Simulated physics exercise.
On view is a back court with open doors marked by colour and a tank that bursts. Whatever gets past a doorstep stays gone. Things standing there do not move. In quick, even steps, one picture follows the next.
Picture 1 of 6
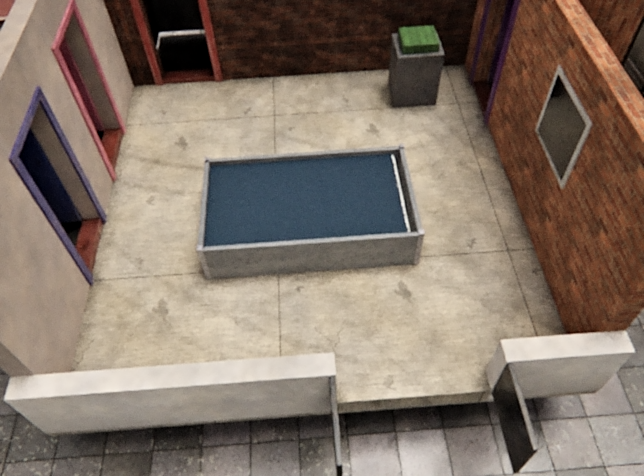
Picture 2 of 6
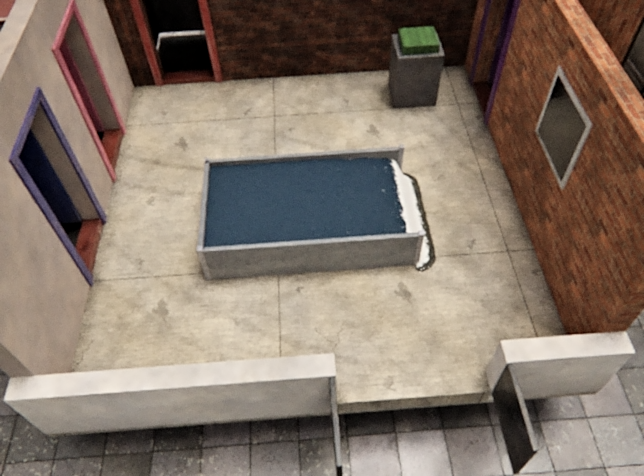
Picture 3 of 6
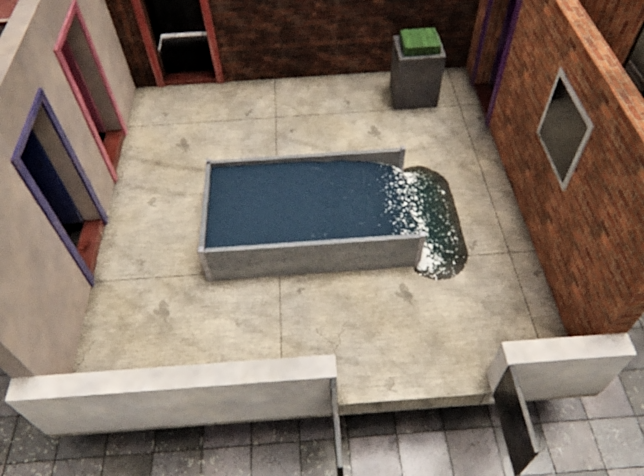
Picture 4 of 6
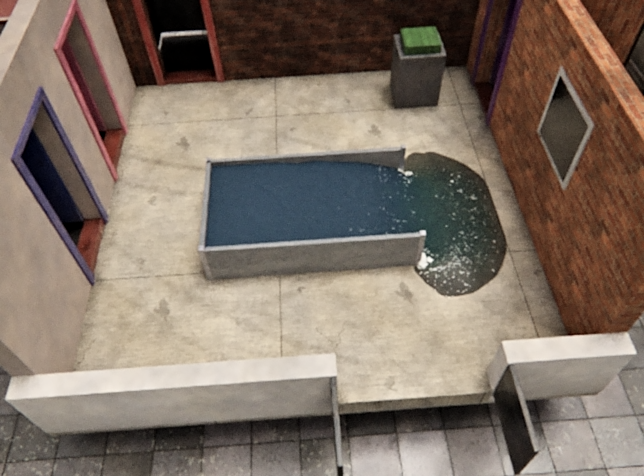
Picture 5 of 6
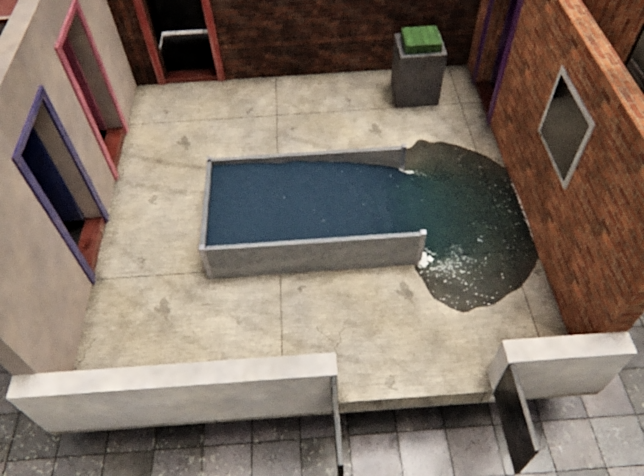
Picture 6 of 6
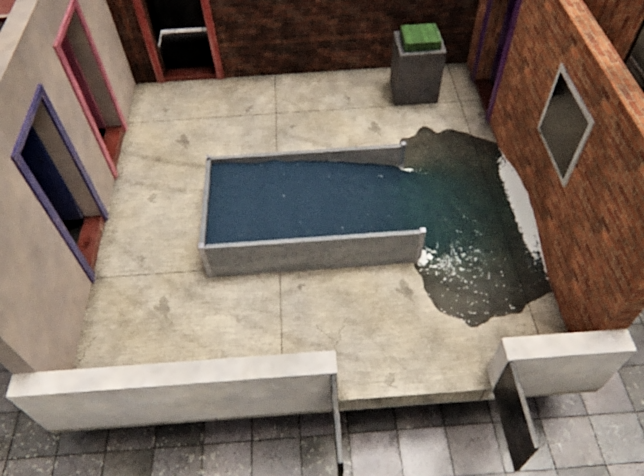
We see a rectangular tank of blue water in a walled room; its right end opens and water pours out, spreading rightward across the pale floor in a widening dark pool that reaches the brick wall.
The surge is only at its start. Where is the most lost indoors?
Through the purple door.
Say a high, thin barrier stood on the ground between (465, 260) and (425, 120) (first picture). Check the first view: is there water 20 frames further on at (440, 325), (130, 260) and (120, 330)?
Taking the three spots in turn: Swamped, spared, spared.
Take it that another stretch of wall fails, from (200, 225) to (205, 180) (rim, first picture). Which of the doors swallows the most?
The largest share comes in at the one in blue.
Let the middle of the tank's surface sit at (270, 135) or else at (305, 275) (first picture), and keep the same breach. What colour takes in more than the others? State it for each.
Case one the purple door, case two the purple-painted one.
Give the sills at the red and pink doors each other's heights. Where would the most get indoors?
Result: The purple one.
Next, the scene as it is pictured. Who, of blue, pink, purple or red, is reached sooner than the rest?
My pick would be the purple door.
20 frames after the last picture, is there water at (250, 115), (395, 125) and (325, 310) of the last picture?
Going through them in order, I'd say spared, then waterlogged, then waterlogged.
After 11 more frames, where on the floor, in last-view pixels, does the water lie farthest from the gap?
I'd go with roughly (459, 65).
A moment on, water covers 15 % of the floor; red door not reached, blue door not reached, pink door not reached, purple door wet at the sill, nothing in.
Next, water covers 25 % of the floor; red door not reached, blue door not reached, pink door not reached, purple door a trickle in.
Then, water covers 55 % of the floor; red door not reached, blue door not reached, pink door not reached, purple door a trickle in.
Later, water covers 90 % of the floor; red door wet at the sill, nothing in, blue door wet at the sill, nothing in, pink door wet at the sill, nothing in, purple door a lot in.
In the end, water covers 95 % of the floor; red door wet at the sill, nothing in, blue door wet at the sill, nothing in, pink door wet at the sill, nothing in, purple door a lot in; the purple door has let in the most.
